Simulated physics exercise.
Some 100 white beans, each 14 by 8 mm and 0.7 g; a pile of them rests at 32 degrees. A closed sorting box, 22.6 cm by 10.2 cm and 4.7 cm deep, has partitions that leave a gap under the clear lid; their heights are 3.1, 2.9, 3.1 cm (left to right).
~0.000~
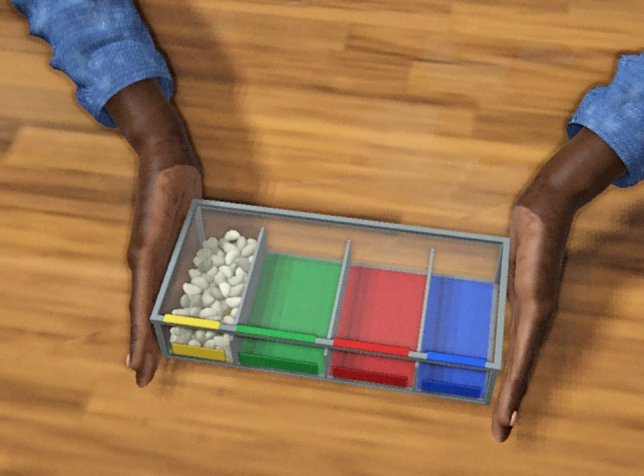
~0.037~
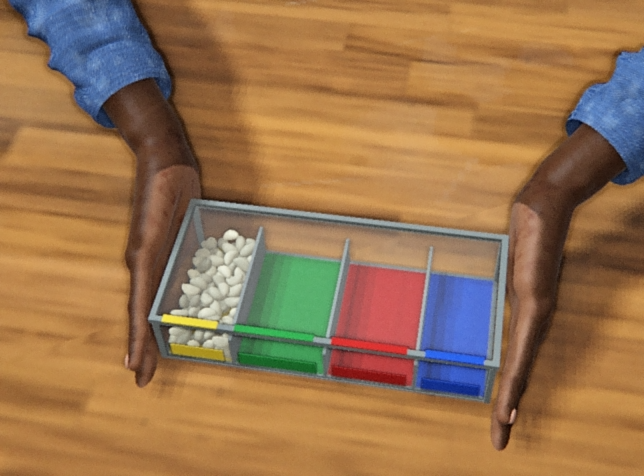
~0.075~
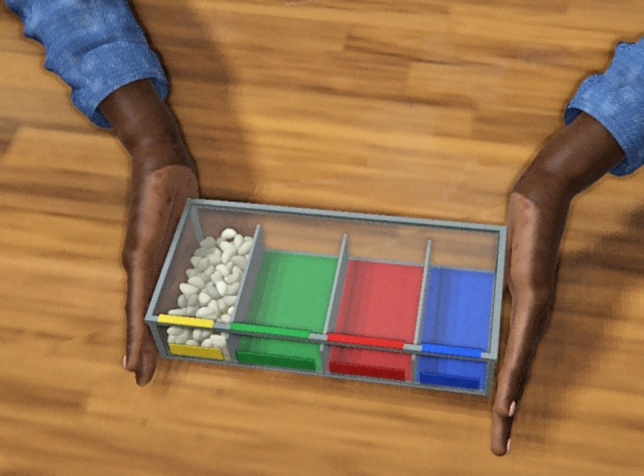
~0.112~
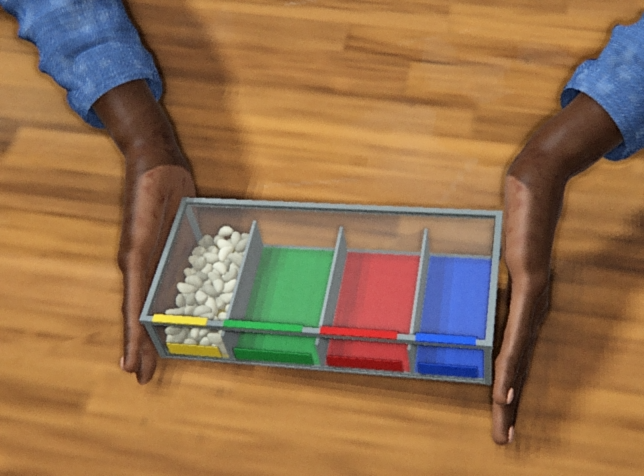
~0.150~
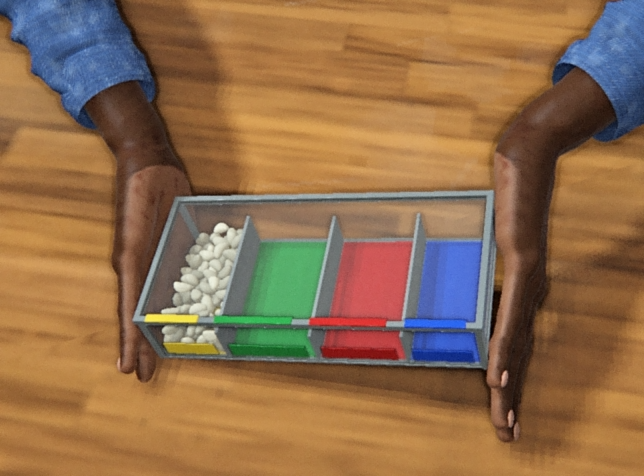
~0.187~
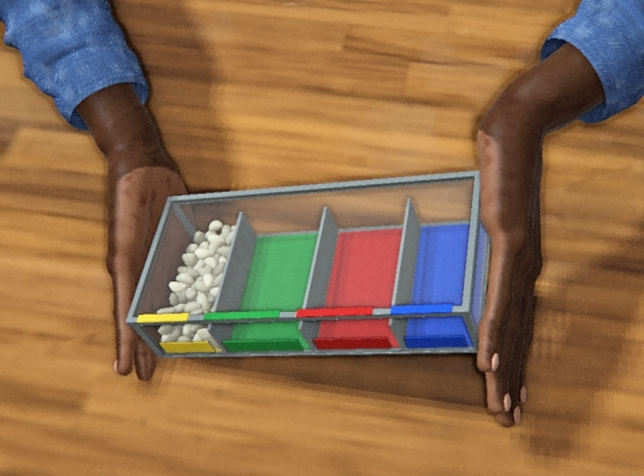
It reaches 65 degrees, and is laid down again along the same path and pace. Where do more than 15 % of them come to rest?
Red: No, blue: No, green: No, yellow: Yes.
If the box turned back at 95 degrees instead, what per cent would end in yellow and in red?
In that case yellow 100, red 0.
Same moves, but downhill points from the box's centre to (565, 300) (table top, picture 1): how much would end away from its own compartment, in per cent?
Some 30 per cent.
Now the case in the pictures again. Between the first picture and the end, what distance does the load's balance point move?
About 0.5 cm.
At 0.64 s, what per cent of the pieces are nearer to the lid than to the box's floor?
Some 20 per cent.
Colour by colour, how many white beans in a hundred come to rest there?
Red 0; blue 0; green 0; yellow 100.
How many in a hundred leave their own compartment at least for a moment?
Some 0 per cent.
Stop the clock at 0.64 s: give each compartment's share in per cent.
Red 0, blue 0, green 0, yellow 100.
After 0.64 s, tilt 64 degrees; yellow 100 %.
After 0.94 s, tilt 26 degrees; yellow 100 %.
After 1.34 s, tilt 0 degrees; yellow 100 %.
At rest (1.6 s), red 0 %, blue 0 %, green 0 %, yellow 100 %.
